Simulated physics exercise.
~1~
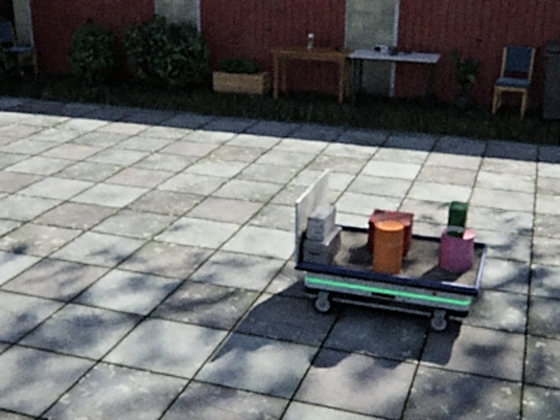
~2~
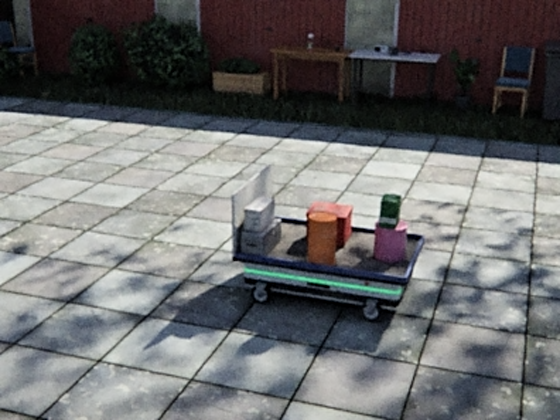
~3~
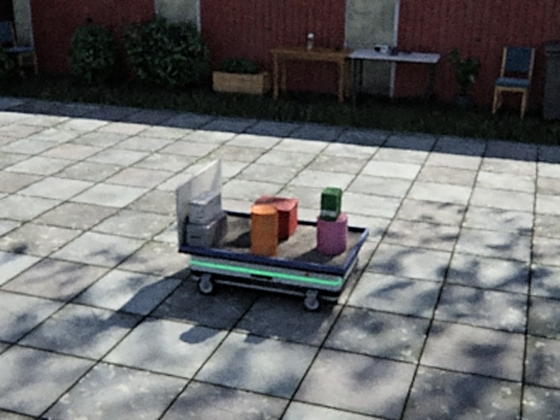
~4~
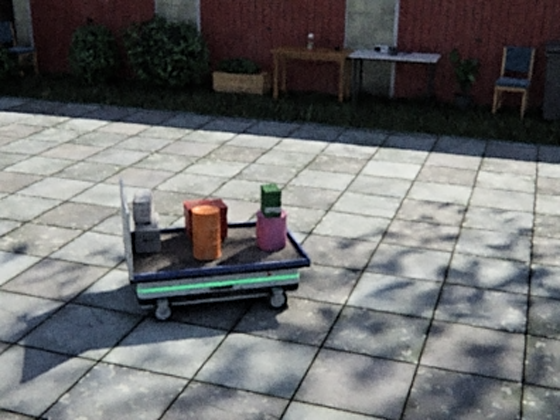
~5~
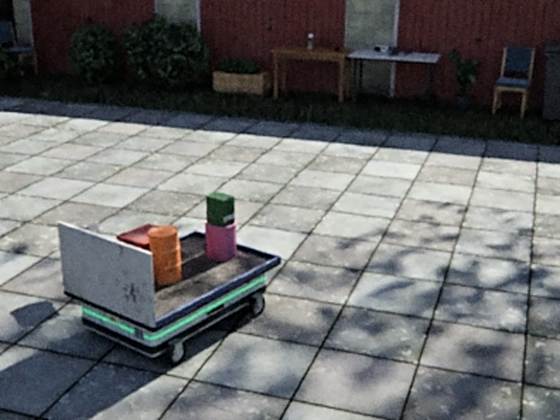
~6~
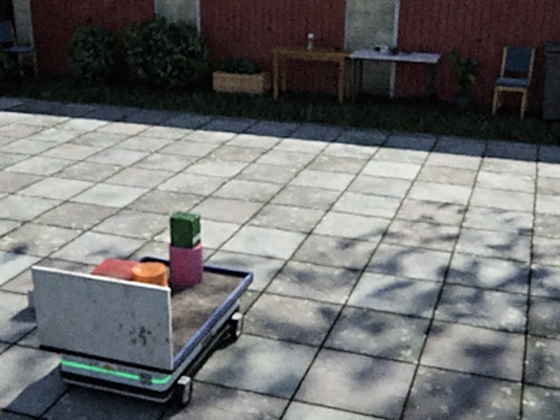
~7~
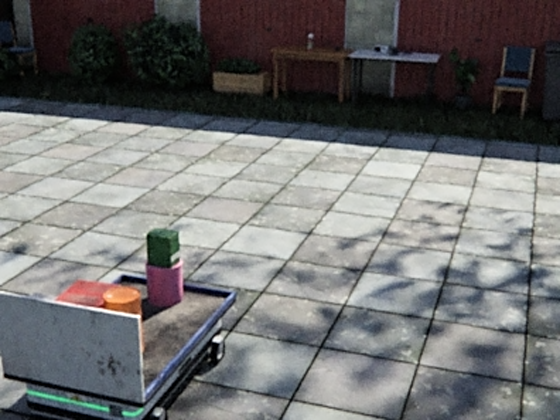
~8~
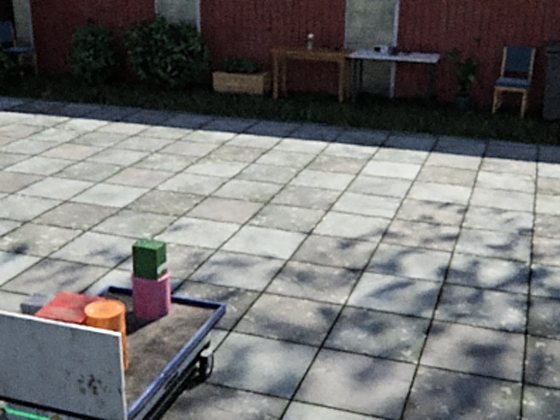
Flat cart carrying coloured blocks and canisters rolling left across a sunlit paved yard, swinging round and halting at lower left, partly out of view.
